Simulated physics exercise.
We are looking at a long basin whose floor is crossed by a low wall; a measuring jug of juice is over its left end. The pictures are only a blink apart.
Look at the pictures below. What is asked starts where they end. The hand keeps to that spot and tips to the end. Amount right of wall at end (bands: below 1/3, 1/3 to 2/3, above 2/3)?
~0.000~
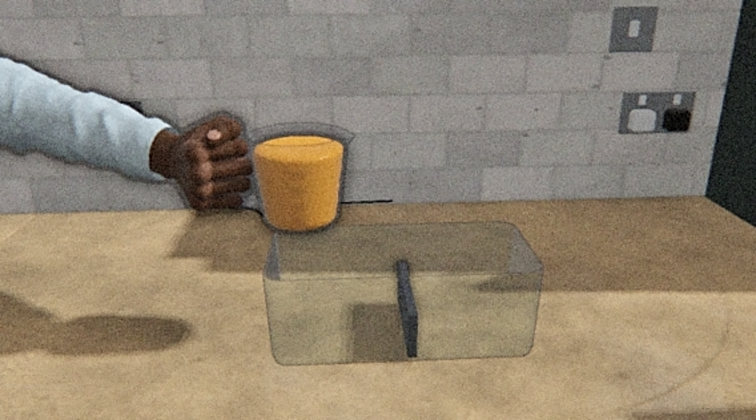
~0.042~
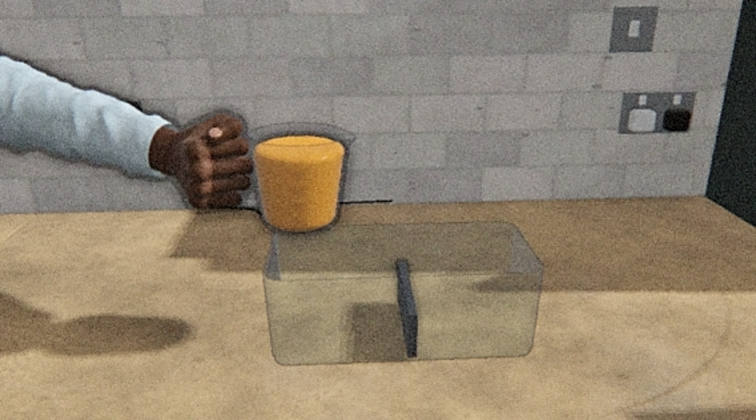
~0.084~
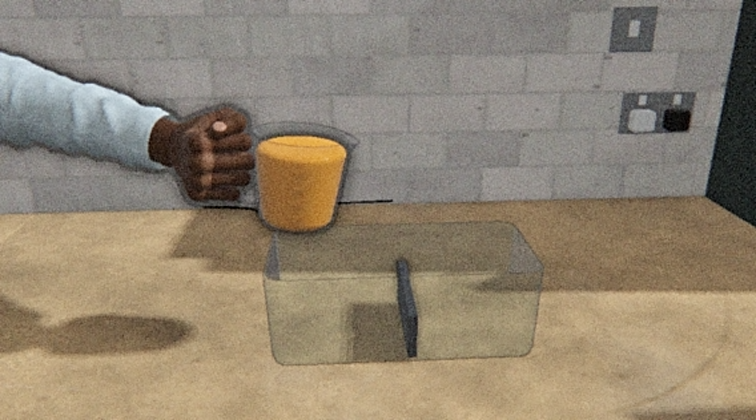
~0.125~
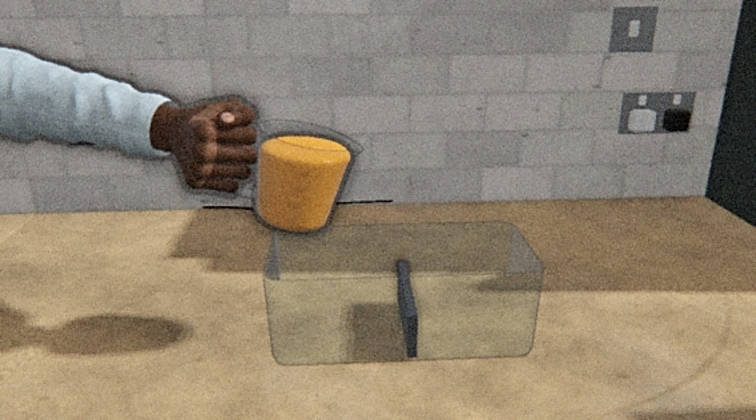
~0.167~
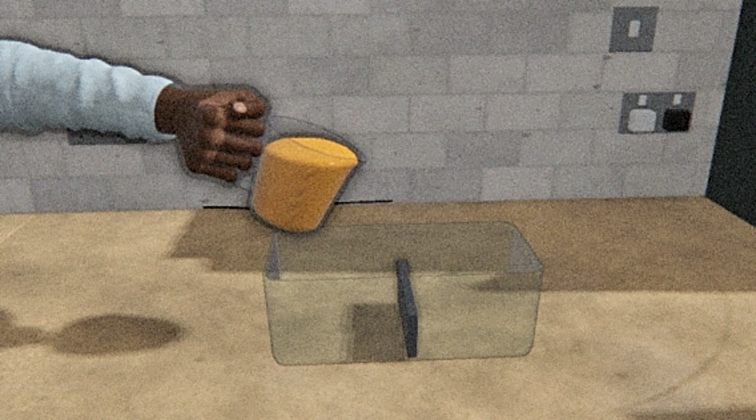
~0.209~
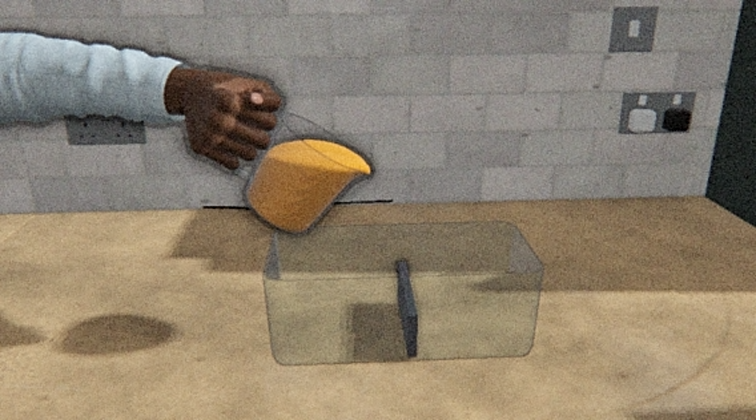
Below 1/3.
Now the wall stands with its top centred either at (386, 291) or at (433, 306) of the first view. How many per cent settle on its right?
Roughly 70 % and then 15 %.
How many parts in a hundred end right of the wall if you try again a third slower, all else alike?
Roughly 30 %.
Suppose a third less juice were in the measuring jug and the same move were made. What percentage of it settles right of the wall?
My estimate is about 0 percent.
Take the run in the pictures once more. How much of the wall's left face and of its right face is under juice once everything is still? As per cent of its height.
On the left it is 40 per cent, on the right 10.
A moment on, the measuring jug is tipped on its side and 46 per cent is still to pour, 19 is left of the wall and 15 right of it.
Next, the measuring jug is tipped right over and 10 per cent is still to pour, 65 is left of the wall and 19 right of it.
Then the measuring jug is tipped right over and 1 per cent is still to pour, 77 is left of the wall and 20 right of it.
Later the measuring jug is tipped right over and 0 per cent is still to pour, 78 is left of the wall and 20 right of it.
Finally, 78 per cent lies left of the wall, 20 right of it and 2 outside.
